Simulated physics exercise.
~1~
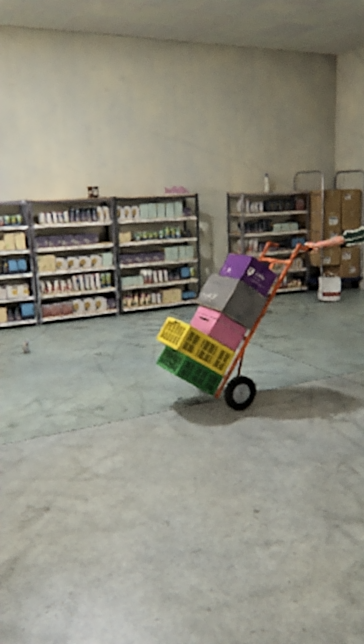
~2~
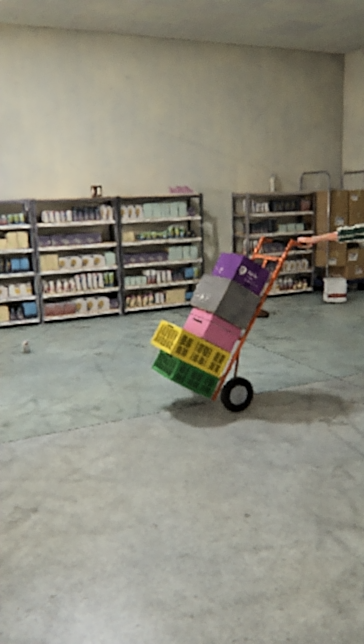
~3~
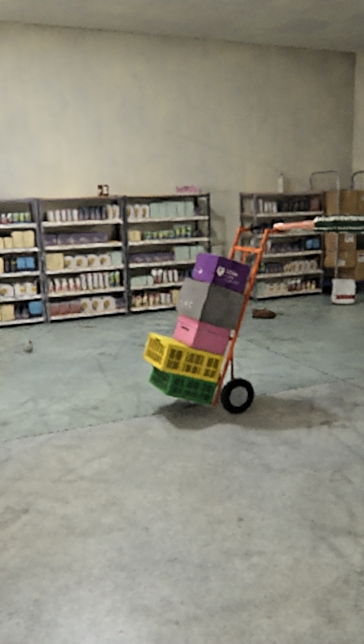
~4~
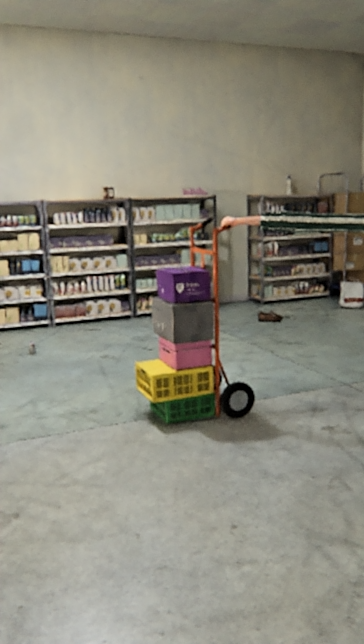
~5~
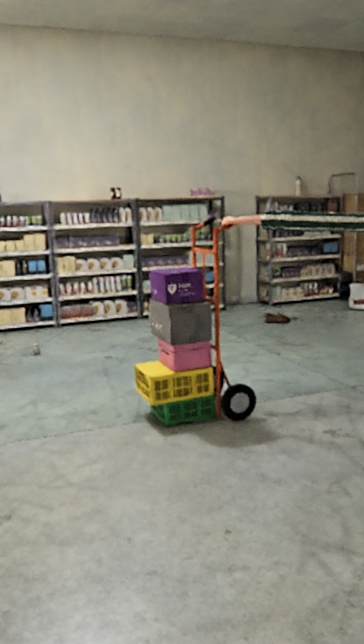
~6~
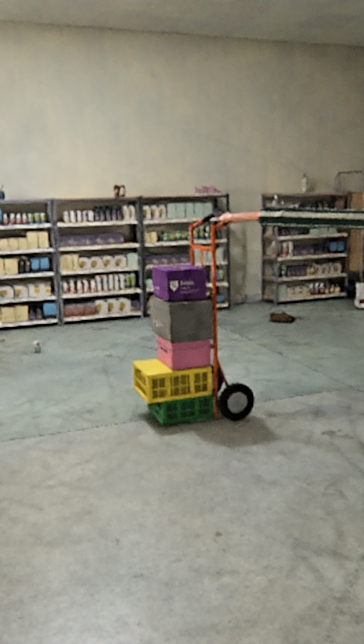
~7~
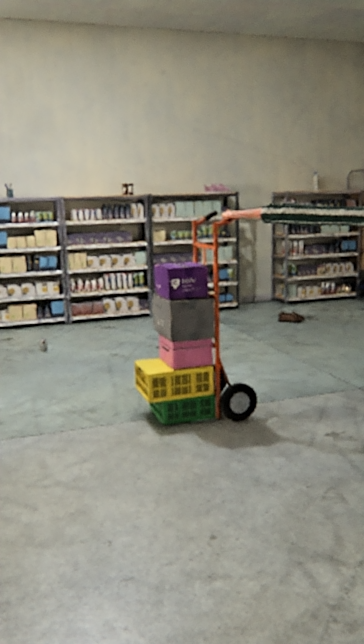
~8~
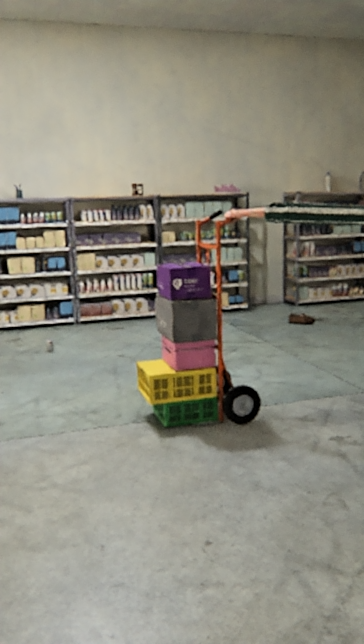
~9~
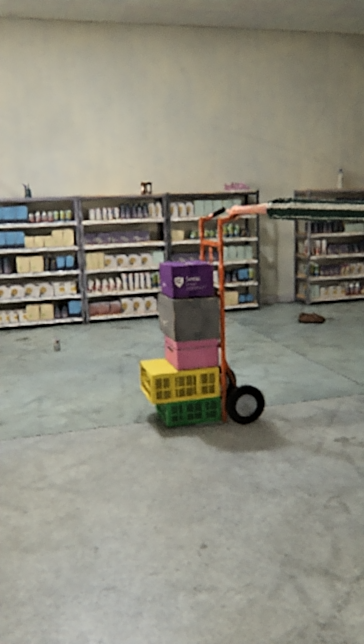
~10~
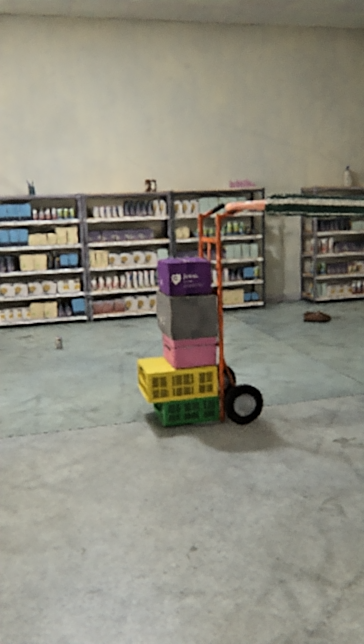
We see an orange hand truck stacked with green and yellow crates, a pink box, a grey parcel and a purple parcel, tilted back in a storeroom. A hand tips it upright, and the stack ends standing in place, still held, as the view drifts sideways.
